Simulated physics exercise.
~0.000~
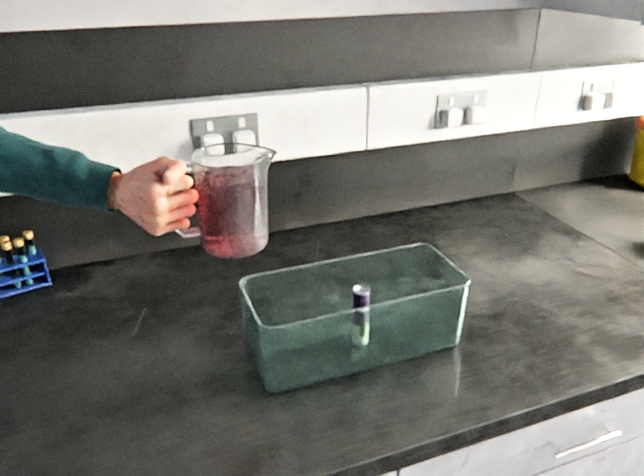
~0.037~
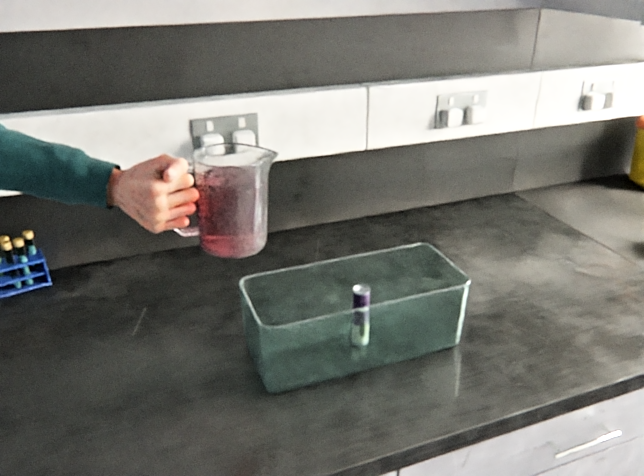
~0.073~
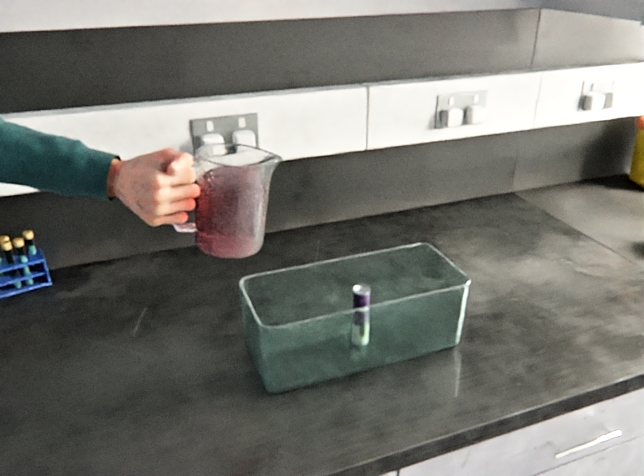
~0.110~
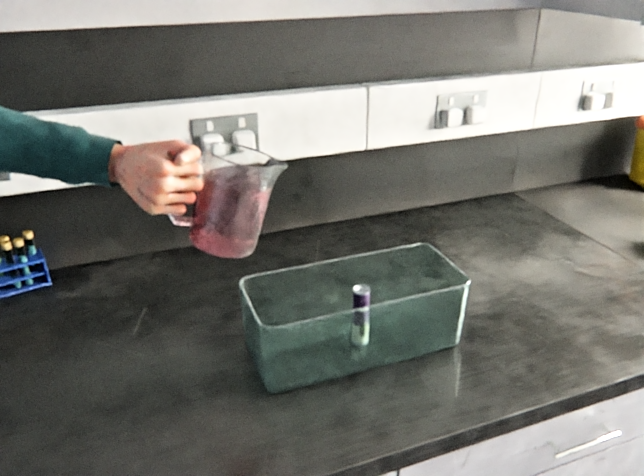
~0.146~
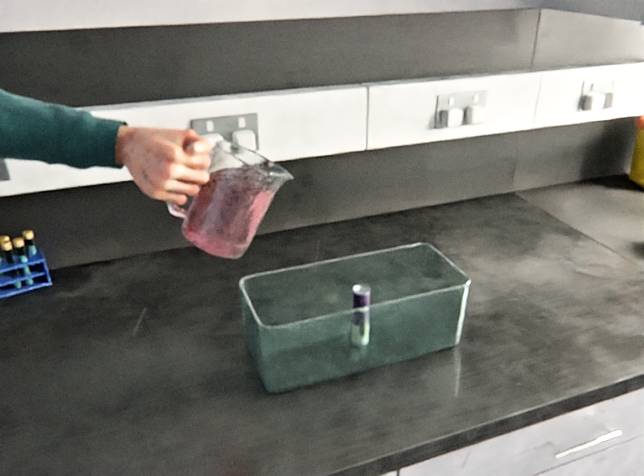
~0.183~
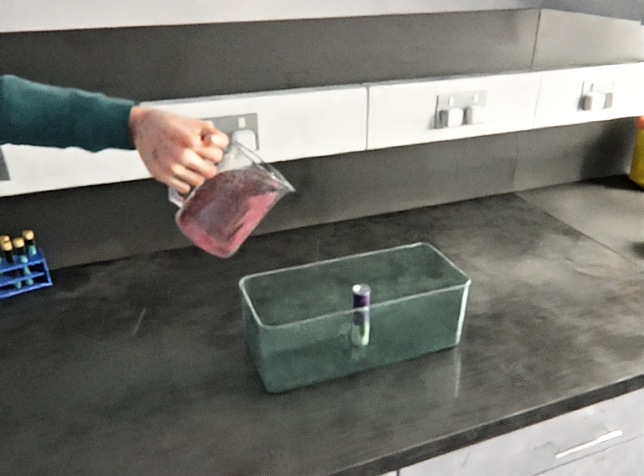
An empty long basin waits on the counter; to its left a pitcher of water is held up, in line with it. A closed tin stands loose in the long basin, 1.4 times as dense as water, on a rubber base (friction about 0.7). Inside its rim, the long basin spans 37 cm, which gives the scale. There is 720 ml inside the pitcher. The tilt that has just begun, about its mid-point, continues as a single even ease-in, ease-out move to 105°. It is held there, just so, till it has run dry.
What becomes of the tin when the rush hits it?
It survives.
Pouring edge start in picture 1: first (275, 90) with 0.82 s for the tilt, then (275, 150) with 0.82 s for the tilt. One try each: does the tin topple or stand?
Try 1: Tipped over; try 2: Still standing.
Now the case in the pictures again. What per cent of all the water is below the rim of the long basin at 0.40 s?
Roughly 8 percent of it.
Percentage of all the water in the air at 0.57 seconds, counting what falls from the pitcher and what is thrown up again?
In-air share: About 26 %.
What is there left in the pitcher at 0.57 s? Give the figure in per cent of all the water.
20 %.
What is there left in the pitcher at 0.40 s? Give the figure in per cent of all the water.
At that time about 58 in a hundred parts are still held.
Then, 0.40 s in, the tilt is 105° and 59 per cent is still to pour; the tin stands where it began.
Then, 0.57 s in, the tilt is 105° and 21 per cent is still to pour; the tin stands where it began.
Then, 0.74 s in, the tilt is 105° and 5 per cent is still to pour; the tin stands where it began.
Then, 0.92 s in, the tilt is 105° and 1 per cent is still to pour; the tin stands where it began.
Finally, the tin stands where it began.
